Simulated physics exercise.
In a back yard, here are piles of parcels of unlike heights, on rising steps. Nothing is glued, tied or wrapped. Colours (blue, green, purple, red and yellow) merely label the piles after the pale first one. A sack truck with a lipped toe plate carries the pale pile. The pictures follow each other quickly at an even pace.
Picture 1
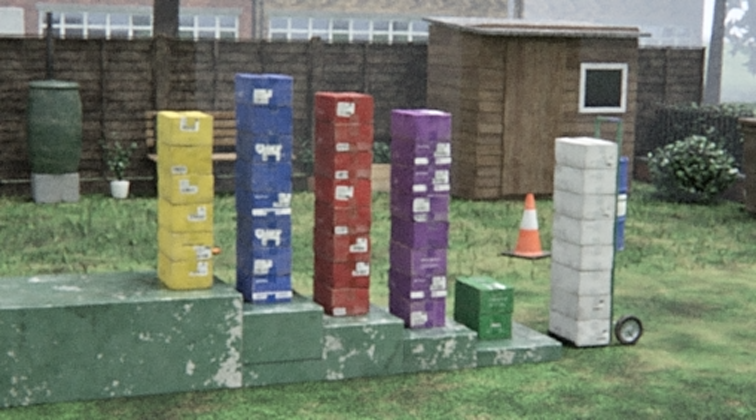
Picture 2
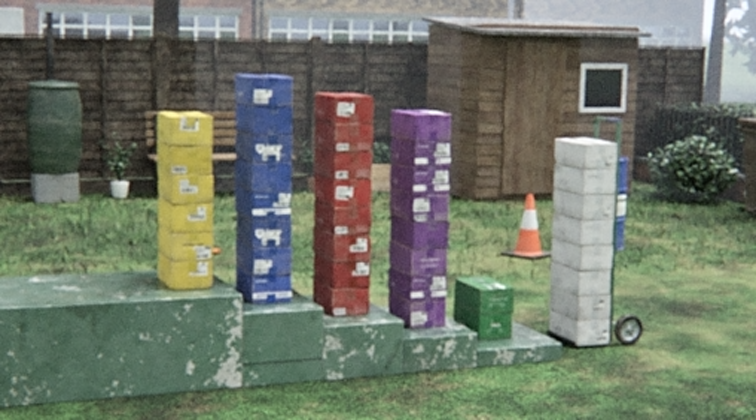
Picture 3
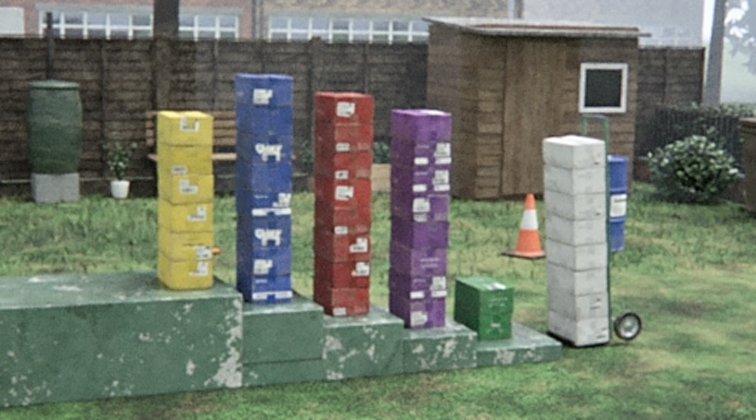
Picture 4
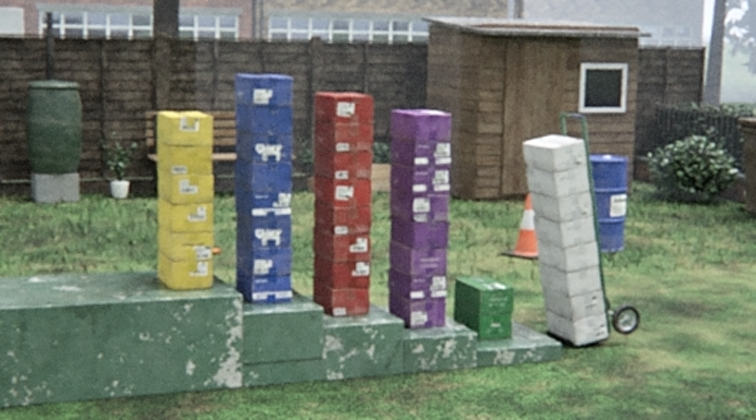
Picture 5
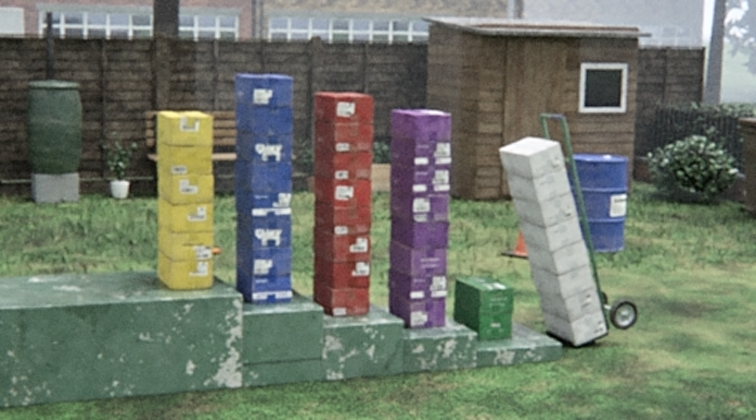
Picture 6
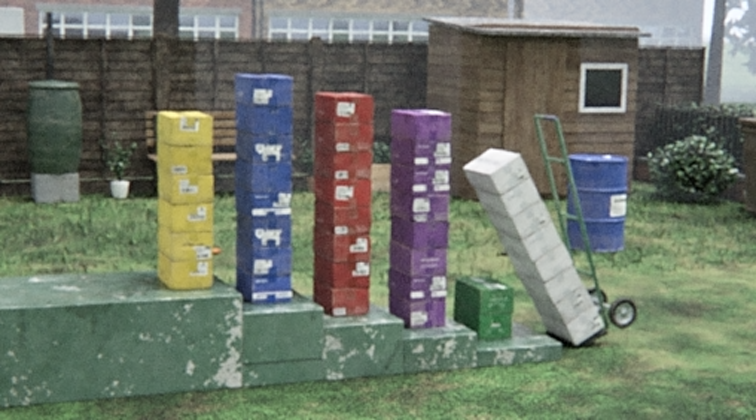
A brown wooden shed stands before a dark fence in a grassy back yard, seen from the front by a still camera. Yellow, blue, red and purple stacks of boxes and a low green one stand left to right on weathered green steps, beside a white stack on a hand truck. The white stack leans left, increasingly steeply, as the truck frame tilts less far behind it, revealing a blue barrel.
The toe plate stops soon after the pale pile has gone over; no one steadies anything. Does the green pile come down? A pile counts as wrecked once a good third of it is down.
In the end the green column mostly stays up.
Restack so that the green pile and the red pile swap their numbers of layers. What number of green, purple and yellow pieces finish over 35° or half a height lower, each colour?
The counts are green 5, purple 6, yellow 5.
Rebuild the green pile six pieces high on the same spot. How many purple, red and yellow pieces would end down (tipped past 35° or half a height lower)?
The counts are purple 5, red 5, yellow 5.
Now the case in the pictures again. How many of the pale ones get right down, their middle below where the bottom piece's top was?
1 of them.
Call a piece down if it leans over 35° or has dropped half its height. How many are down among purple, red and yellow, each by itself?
By colour: Purple 7, red 5, yellow 5.
Soon after the last picture, 7 of the pale pile down; none of the 2 green parcels down (0 of 32 in all colours); top green parcel shifted a little; top purple parcel leaning a little.
A little later, 7 of the pale pile down; none of the 2 green parcels down (7 of 32 in all colours); top green parcel shifted a little; top purple parcel leaning well over, about its own height lower.
Later still, 7 of the pale pile down; none of the 2 green parcels down (22 of 32 in all colours); top green parcel shifted a little; top yellow parcel on its side.
At rest, 7 of the pale pile down; none of the 2 green parcels down (22 of 32 in all colours); top green parcel shifted a little; top yellow parcel upside down. As the last picture would show them, middles, top green parcel near (481, 295).
